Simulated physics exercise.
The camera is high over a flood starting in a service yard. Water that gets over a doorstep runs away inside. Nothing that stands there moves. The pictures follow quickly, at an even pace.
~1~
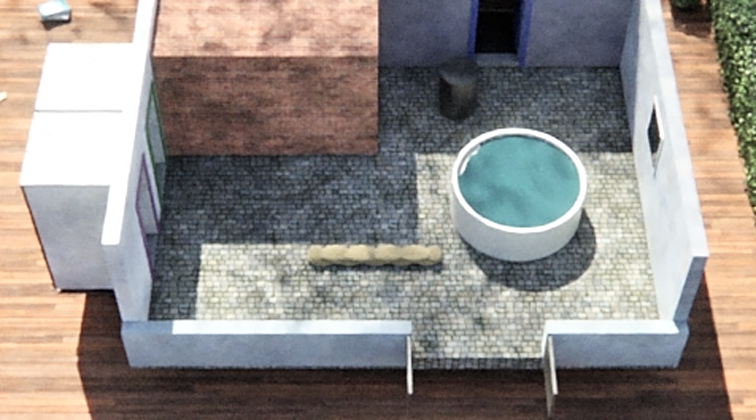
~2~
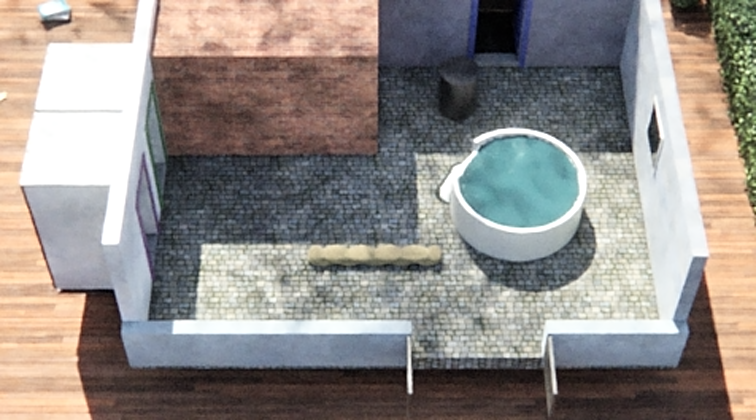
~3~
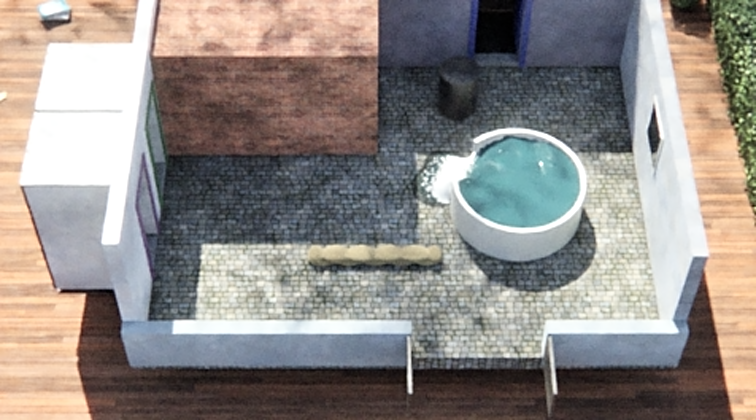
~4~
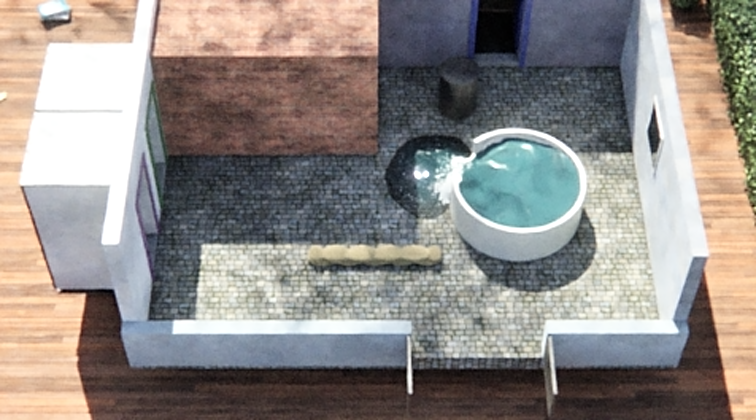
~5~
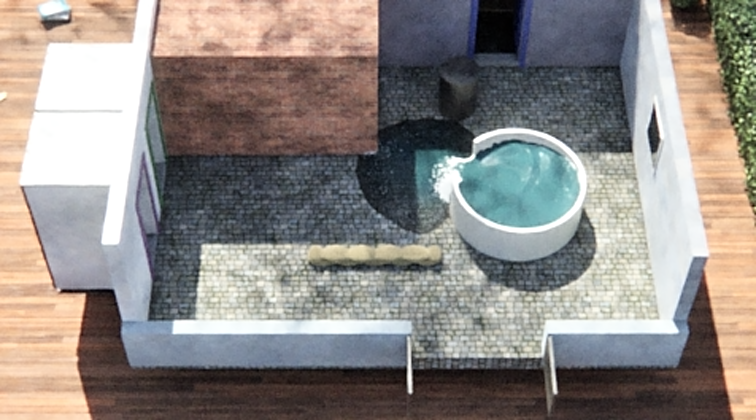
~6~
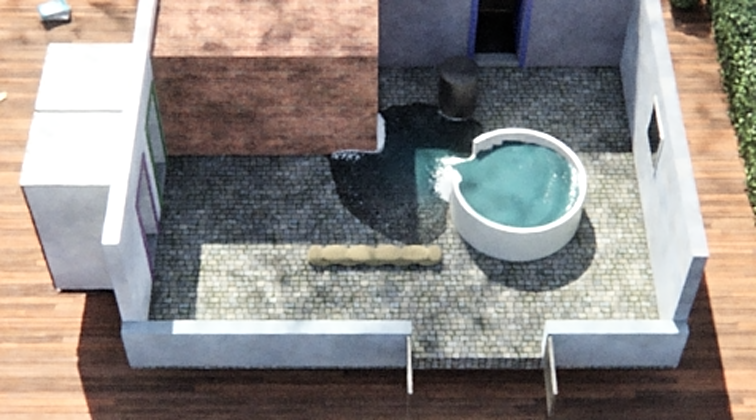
In a walled yard paved with small stones, a round white pool split open on its left side, and water poured out through the gap and spread left across the paving to the reddish block.
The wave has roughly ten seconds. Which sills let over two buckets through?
One by one: The purple door takes more than that; the green door takes more than that; the blue door stays under that.
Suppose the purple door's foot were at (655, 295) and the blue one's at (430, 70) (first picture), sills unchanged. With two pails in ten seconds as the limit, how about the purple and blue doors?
My reading: Purple door stays under, blue door goes over.
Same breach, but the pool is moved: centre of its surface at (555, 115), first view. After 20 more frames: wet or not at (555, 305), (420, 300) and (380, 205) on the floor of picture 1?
As listed: Dry, free of water, covered.
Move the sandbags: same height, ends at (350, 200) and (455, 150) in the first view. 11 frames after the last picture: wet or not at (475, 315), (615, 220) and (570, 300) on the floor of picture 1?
In turn: Clear, dry, free of water.
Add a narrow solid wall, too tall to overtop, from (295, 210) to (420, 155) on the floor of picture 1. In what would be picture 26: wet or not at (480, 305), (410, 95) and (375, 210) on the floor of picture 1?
In turn: No water, wet, awash.
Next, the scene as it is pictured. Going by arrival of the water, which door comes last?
The purple one.
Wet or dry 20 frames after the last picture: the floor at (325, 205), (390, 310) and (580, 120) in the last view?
As listed: Under water, dry, awash.
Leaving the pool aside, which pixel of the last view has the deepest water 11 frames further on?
At about (380, 85).
A moment on, water covers 25 % of the floor; the purple door not reached, the green door not reached, the blue door not reached.
Next, water covers 35 % of the floor; the purple door not reached, the green door under two buckets in, the blue door wet at the sill, nothing in.
Then, water covers 50 % of the floor; the purple door under two buckets in, the green door over two buckets in, the blue door wet at the sill, nothing in.
Later, water covers 70 % of the floor; the purple door over two buckets in, the green door far over two buckets in, the blue door wet at the sill, nothing in.
In the end, water covers 90 % of the floor; the purple door over two buckets in, the green door far over two buckets in, the blue door wet at the sill, nothing in.
